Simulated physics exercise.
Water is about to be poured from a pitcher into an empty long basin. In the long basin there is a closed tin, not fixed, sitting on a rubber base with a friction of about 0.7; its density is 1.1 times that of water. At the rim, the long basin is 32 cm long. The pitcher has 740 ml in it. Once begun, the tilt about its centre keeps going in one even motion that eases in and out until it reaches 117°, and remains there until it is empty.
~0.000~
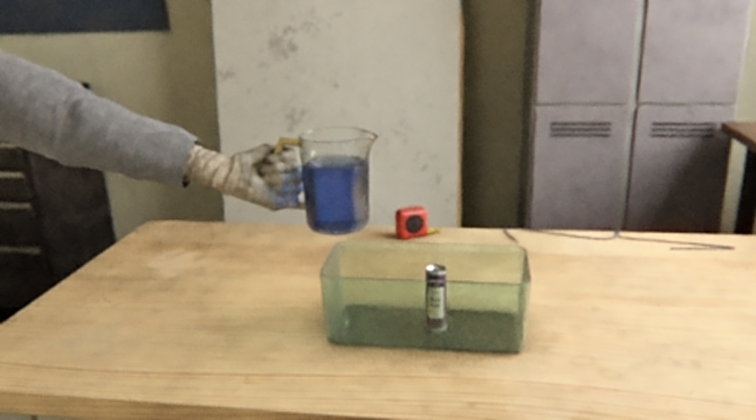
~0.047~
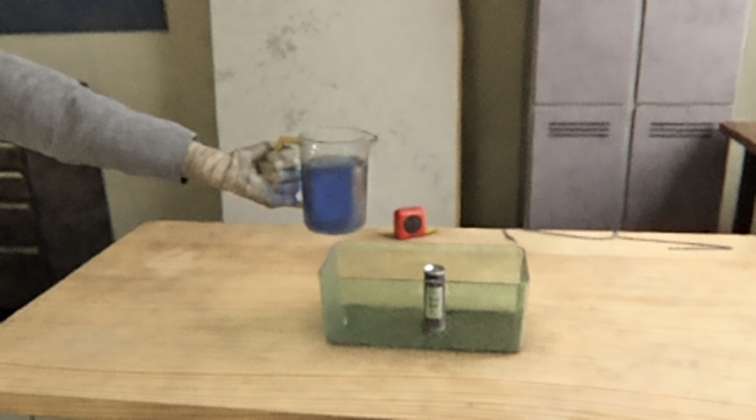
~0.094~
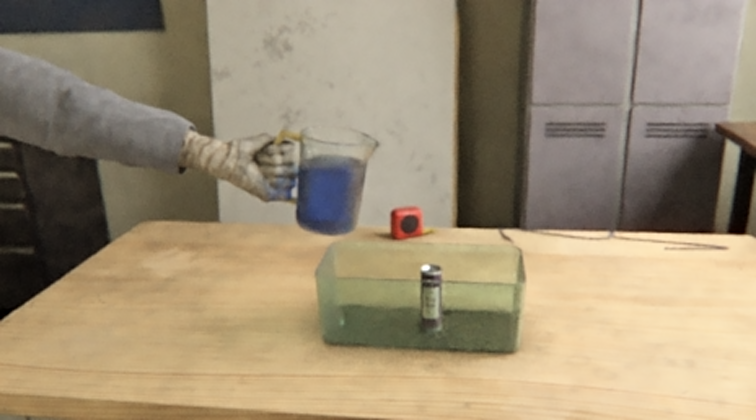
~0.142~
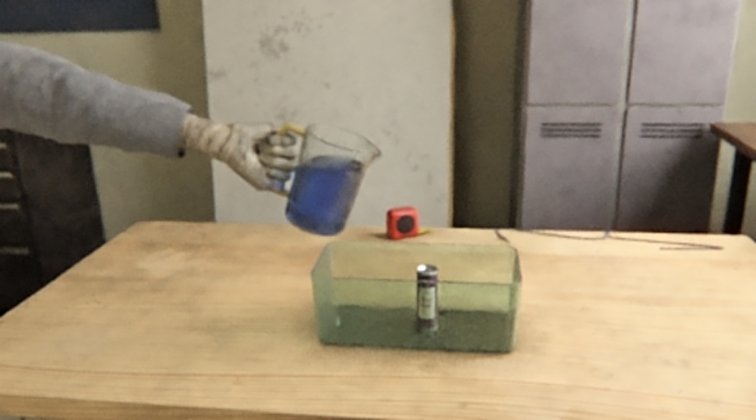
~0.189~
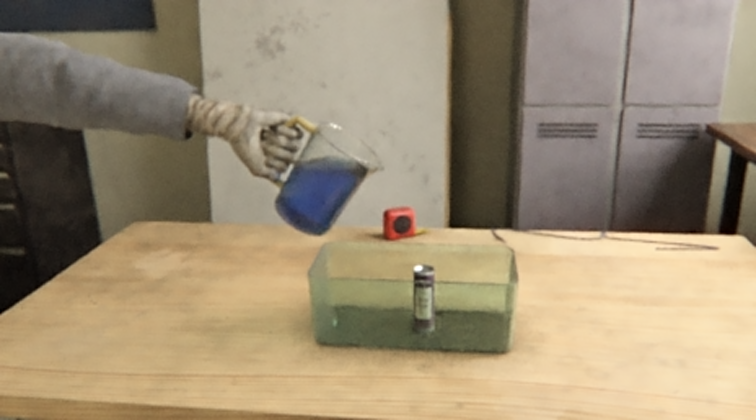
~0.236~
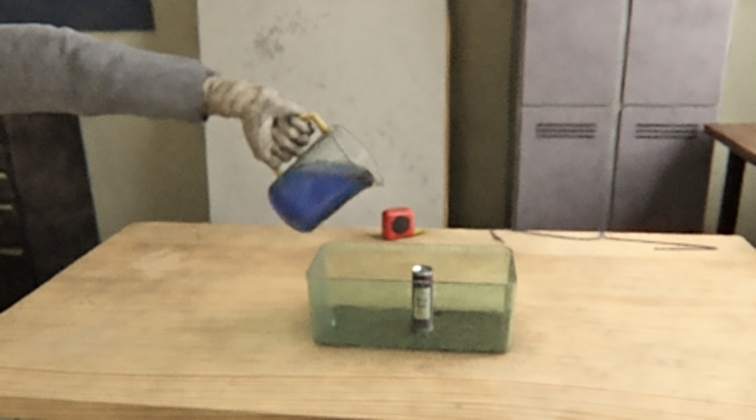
A gloved hand holds a clear pitcher of blue liquid above and to the left of a long greenish basin with a small cylindrical tin inside, then steadily tilts the pitcher to the right while its base swings left.
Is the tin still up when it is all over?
It ends up tipped over.
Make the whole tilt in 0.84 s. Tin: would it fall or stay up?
Result: Tin tipped over.
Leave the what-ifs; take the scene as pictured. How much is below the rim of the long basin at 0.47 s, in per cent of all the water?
24 %, give or take.
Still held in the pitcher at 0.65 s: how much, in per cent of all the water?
I'd say some 10 per cent remains.
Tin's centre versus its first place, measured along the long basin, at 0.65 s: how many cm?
It has moved some 4 cm.
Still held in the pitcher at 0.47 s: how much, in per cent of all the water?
I reckon about 56 in a hundred is still held.
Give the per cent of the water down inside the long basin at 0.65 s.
That comes to about 78 percent.
By 0.47 s the tilt is 114° and 55 per cent is still to pour; the tin stands where it began.
By 0.65 s the tilt is 117° and 11 per cent is still to pour; the tin leans 18°.
By 0.83 s the tilt is 117° and 0 per cent is still to pour; the tin lies on its side.
By 1.03 s the tilt is 117° and 0 per cent is still to pour; the tin lies on its side.
At rest the tin lies on its side.
